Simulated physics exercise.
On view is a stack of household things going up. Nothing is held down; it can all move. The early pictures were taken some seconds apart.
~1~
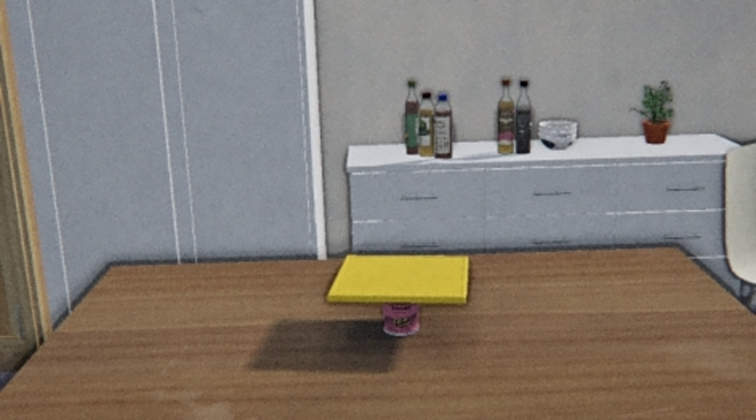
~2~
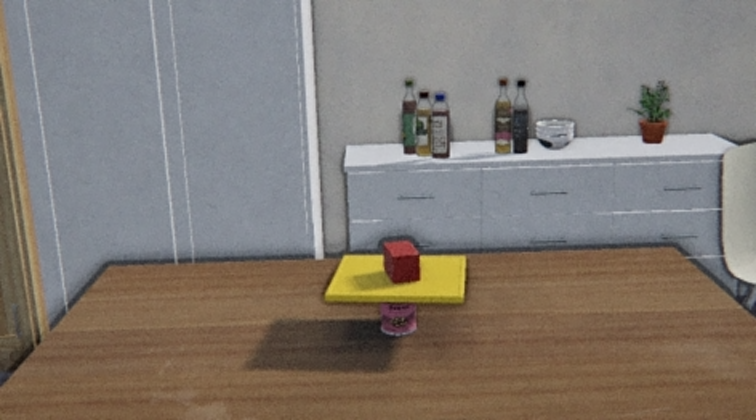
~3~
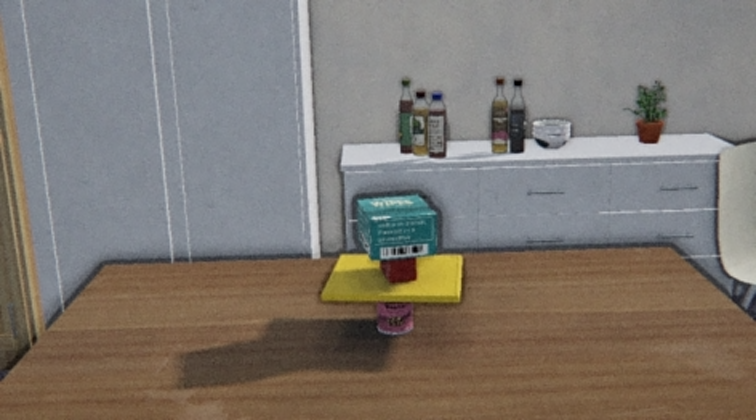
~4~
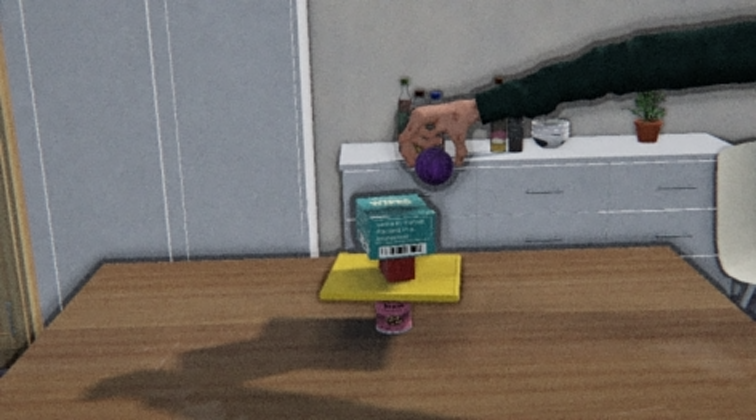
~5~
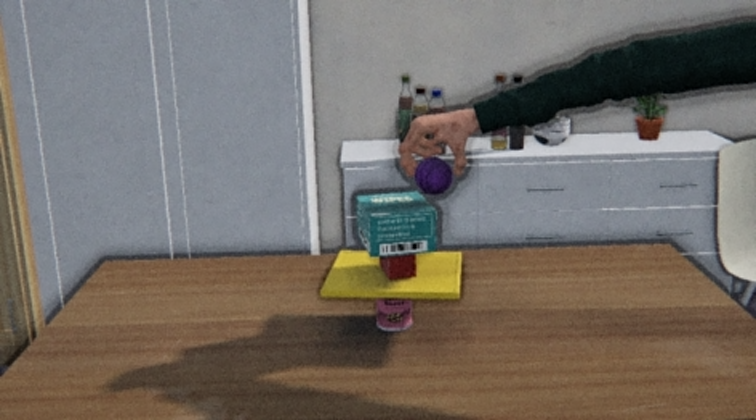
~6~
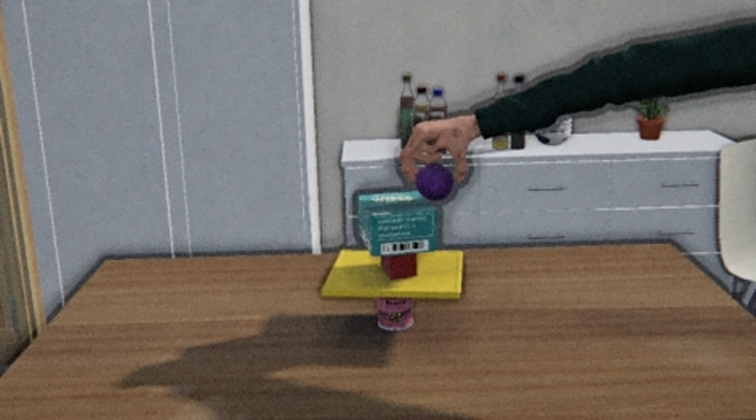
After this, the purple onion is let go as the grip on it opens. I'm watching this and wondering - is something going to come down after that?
The pile will not survive intact.
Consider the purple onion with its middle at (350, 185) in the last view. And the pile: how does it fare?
Topples.
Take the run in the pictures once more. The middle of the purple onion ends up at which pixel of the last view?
It ends near (525, 299).
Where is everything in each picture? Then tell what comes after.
In the first frame, the last thing is not in view yet; yellow tray (402, 278).
In the second frame, the last thing is not in view yet.
In the third frame, the last thing is not in view yet; yellow tray (396, 277).
In the fourth frame, on its way; purple onion (434, 166); turquoise box (394, 226).
In the fifth frame, on its way; purple onion (434, 175); yellow tray (395, 273).
In the sixth frame, in place under the hand; purple onion (435, 182); turquoise box (396, 222).
Then, 0.40 s on from there, purple onion now fallen; turquoise box on its side.
Then, 0.50 s on from there, turquoise box now fallen; red block turned 6° from how it was put; yellow tray turned 6° from how it was put.
Then, 0.70 s on from there, things are still on the move.
Then, 1.10 s on from there, purple onion resting near (525, 300).
In the end, fallen, turquoise box and purple onion; the other 3 unmoved. At the end, from the last picture's camera, purple onion near (525, 300). The pile gives way.
